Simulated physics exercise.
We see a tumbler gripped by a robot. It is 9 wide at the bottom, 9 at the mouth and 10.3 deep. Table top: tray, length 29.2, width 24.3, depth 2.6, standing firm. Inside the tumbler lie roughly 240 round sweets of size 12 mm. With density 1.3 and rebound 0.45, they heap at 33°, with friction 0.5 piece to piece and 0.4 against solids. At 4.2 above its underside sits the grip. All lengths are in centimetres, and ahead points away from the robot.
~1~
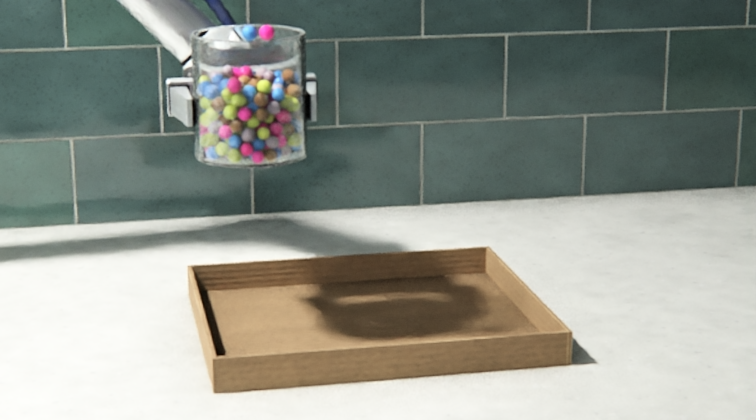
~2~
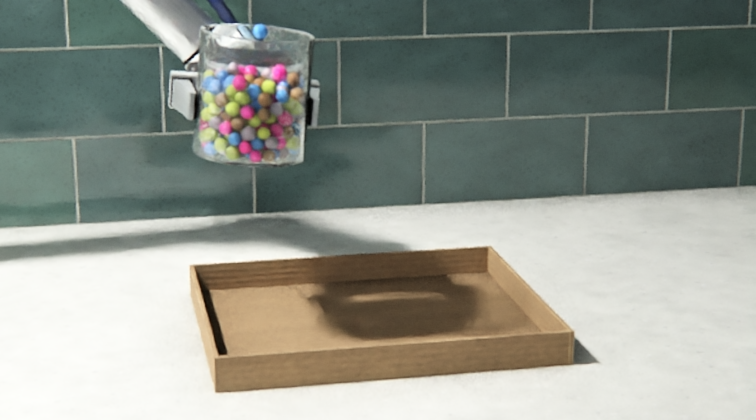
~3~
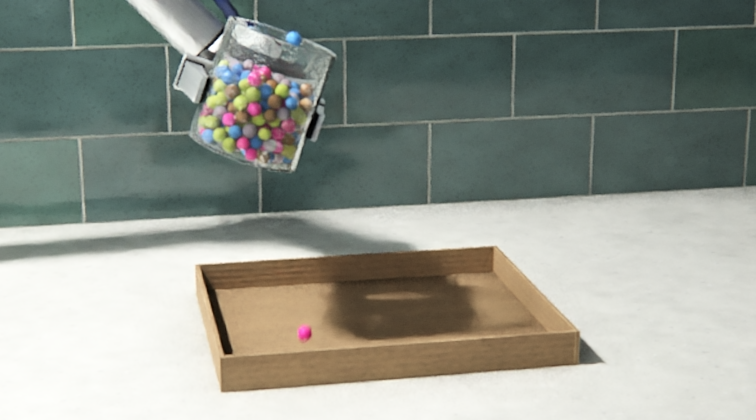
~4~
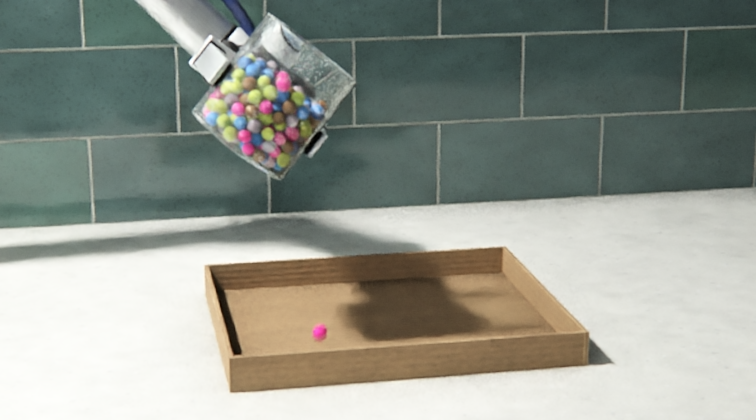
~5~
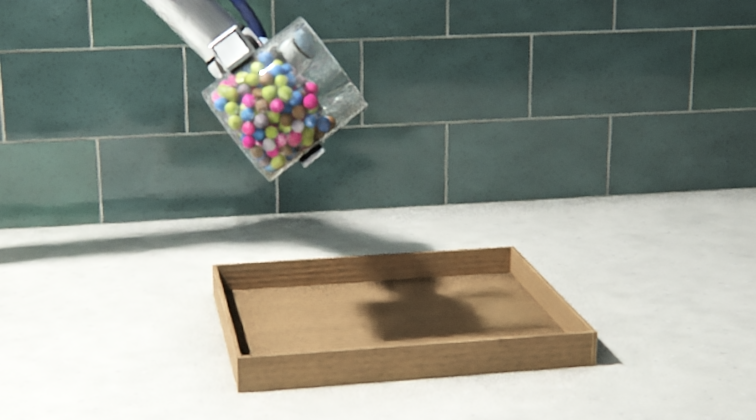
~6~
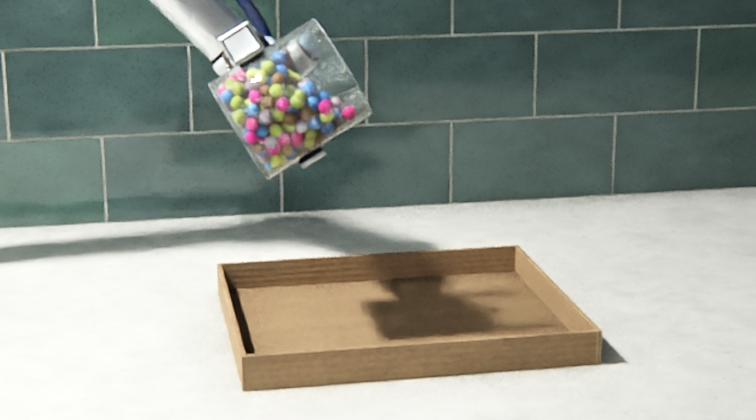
A clear tumbler packed with colourful round sweets tilted steadily to the right in a robot's grip above a wooden tray, and early on a single pink sweet dropped into the tray.
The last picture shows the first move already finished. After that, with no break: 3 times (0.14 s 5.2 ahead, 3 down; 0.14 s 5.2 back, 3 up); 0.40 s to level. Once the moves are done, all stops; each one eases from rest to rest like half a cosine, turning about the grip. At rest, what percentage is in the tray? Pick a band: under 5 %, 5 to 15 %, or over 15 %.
5 to 15 %.
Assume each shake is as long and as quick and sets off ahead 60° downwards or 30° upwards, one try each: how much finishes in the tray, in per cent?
0 and 45 %.
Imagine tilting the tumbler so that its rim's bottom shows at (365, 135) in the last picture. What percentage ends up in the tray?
My estimate is some 35 per cent.
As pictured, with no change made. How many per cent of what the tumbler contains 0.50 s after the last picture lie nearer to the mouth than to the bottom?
Near 35 in a hundred.
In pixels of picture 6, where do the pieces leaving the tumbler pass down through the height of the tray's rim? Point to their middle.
(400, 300).
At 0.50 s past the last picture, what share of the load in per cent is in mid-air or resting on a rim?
Roughly 1 per cent.
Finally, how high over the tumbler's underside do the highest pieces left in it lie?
Roughly 9.0 cm.
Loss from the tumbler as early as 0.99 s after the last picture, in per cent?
Around 10 percent at that moment.
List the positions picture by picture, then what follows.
Tumbler middle at (250, 96), level; upper third of the load around (250, 93), from x 205 to 295, top at y 35; 243 in the tumbler, in the first frame.
Tumbler middle at (253, 96), tilted 6° forward; upper third of the load around (250, 93), from x 205 to 300, top at y 30; 242 in the tumbler, 1 in flight or on a rim, in the second frame.
Tumbler middle at (262, 96), tilted 21° forward; upper third of the load around (251, 93), from x 205 to 310, top at y 40; 242 in the tumbler, 1 in the tray, in the third frame.
Tumbler middle at (274, 98), tilted 39° forward; upper third of the load around (255, 91), from x 210 to 320, top at y 60; 242 in the tumbler, 1 in the tray, in the fourth frame.
Tumbler middle at (284, 100), tilted 54° forward; upper third of the load around (262, 89), from x 220 to 330, top at y 60; 242 in the tumbler, 1 in the tray, in the fifth frame.
Tumbler middle at (289, 100), tilted 60° forward; upper third of the load around (266, 90), from x 225 to 345, top at y 60; 242 in the tumbler, 1 in the tray, in the sixth frame.
Then, 0.50 s after the last picture, tilted 60° forward, highest piece 21 above the table; 234 in the tumbler, 7 in the tray, 2 in flight or on a rim.
Then, 0.99 s after the last picture, tilted 41° forward, highest piece 24 above the table; 223 in the tumbler, 17 in the tray, 1 on the table or floor, 2 in flight or on a rim.
Then, 1.44 s after the last picture, level, highest piece 26 above the table; 223 in the tumbler, 19 in the tray, 1 on the table or floor.
Then, 2.49 s after the last picture, level, highest piece 26 above the table; 223 in the tumbler, 19 in the tray, 1 on the table or floor.
Final count, 223 in the tumbler, 19 in the tray, 1 on the table or floor. That is 8 % in the tray.
